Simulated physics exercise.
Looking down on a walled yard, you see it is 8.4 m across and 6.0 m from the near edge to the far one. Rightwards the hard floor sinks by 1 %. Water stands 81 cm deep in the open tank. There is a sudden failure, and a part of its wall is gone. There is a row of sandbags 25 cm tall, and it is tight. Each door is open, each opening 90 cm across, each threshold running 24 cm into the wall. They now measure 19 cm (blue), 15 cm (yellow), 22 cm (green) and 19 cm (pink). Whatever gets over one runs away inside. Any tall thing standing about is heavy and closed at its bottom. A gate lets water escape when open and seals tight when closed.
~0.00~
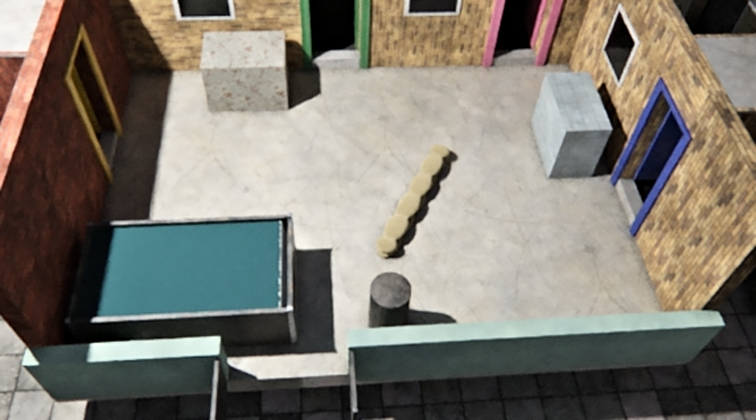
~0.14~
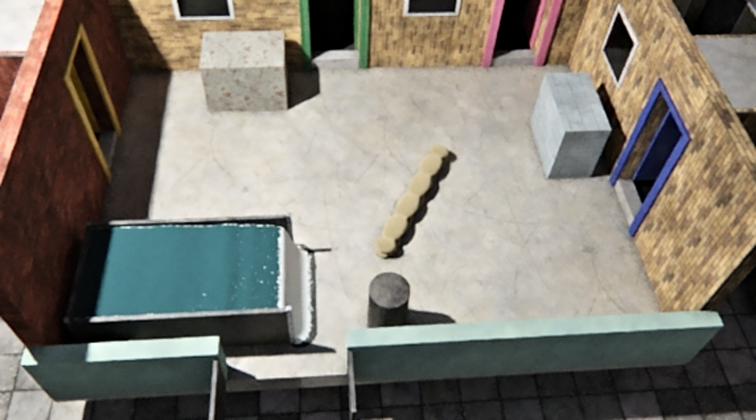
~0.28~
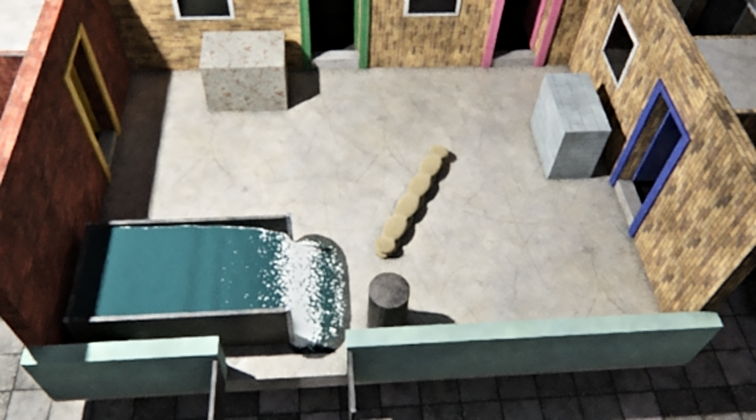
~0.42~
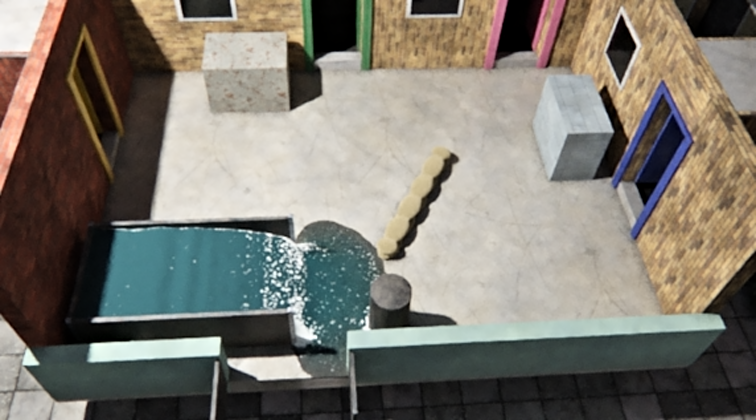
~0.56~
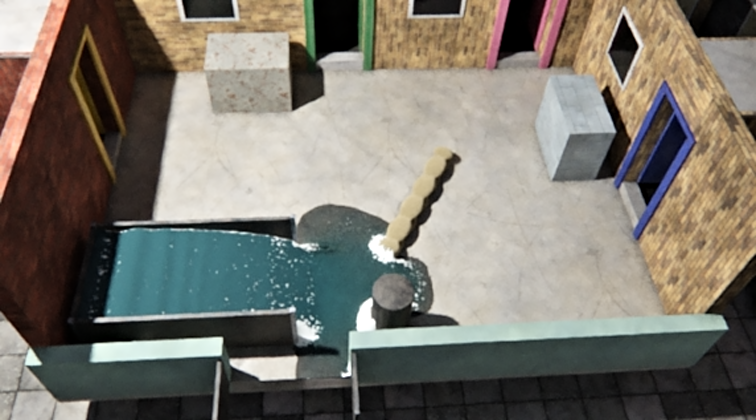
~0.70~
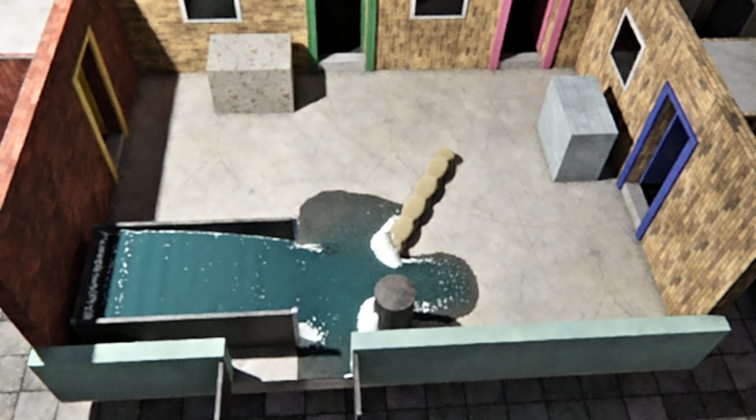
In a walled yard, the right side of an open tank gave way and water poured out across the floor, foamed against the row of sandbags and a dark round post, and spread rightward between them.
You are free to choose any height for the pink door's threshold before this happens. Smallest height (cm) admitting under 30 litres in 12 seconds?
Roughly 13 cm.
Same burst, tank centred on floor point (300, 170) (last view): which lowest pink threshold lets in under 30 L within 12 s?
26 cm or thereabouts.
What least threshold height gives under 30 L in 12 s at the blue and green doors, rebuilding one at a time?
Roughly 18 cm for the blue door and roughly 6.5 cm for the green door.
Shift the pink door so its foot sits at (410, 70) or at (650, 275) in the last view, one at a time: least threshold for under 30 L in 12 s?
In turn: Roughly 12.0 cm, roughly 24 cm.
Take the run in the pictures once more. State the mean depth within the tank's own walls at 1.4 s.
About 47 centimetres on average.
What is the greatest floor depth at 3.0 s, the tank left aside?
Around 36 centimetres.
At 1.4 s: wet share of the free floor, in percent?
I'd estimate about 30 percent.
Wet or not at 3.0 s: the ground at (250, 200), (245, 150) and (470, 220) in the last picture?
So the three spots come out spared, spared, swamped, in that order.
After 1.4 s water covers 30 % of the floor, deepest (49 cm) near (369, 324); it has not reached the pink door.
After 3.0 s water covers 60 % of the floor, deepest (36 cm) near (661, 345); 4 cm at the pink door, 0 litres in over its 19 cm threshold.
After 12.0 s water covers 90 % of the floor, deepest (19 cm) near (612, 347); 8 cm at the pink door, 2 litres in over its 19 cm threshold.
At the pink door as built, the water arrived by 2.9 s and peaked near 20 cm at 5.8 s.
Run again over the same 12 s with other heights there, 47 litres in over 11.5 cm, 10 litres over 16 cm. The limit of 30 litres is kept from about 13 cm up.
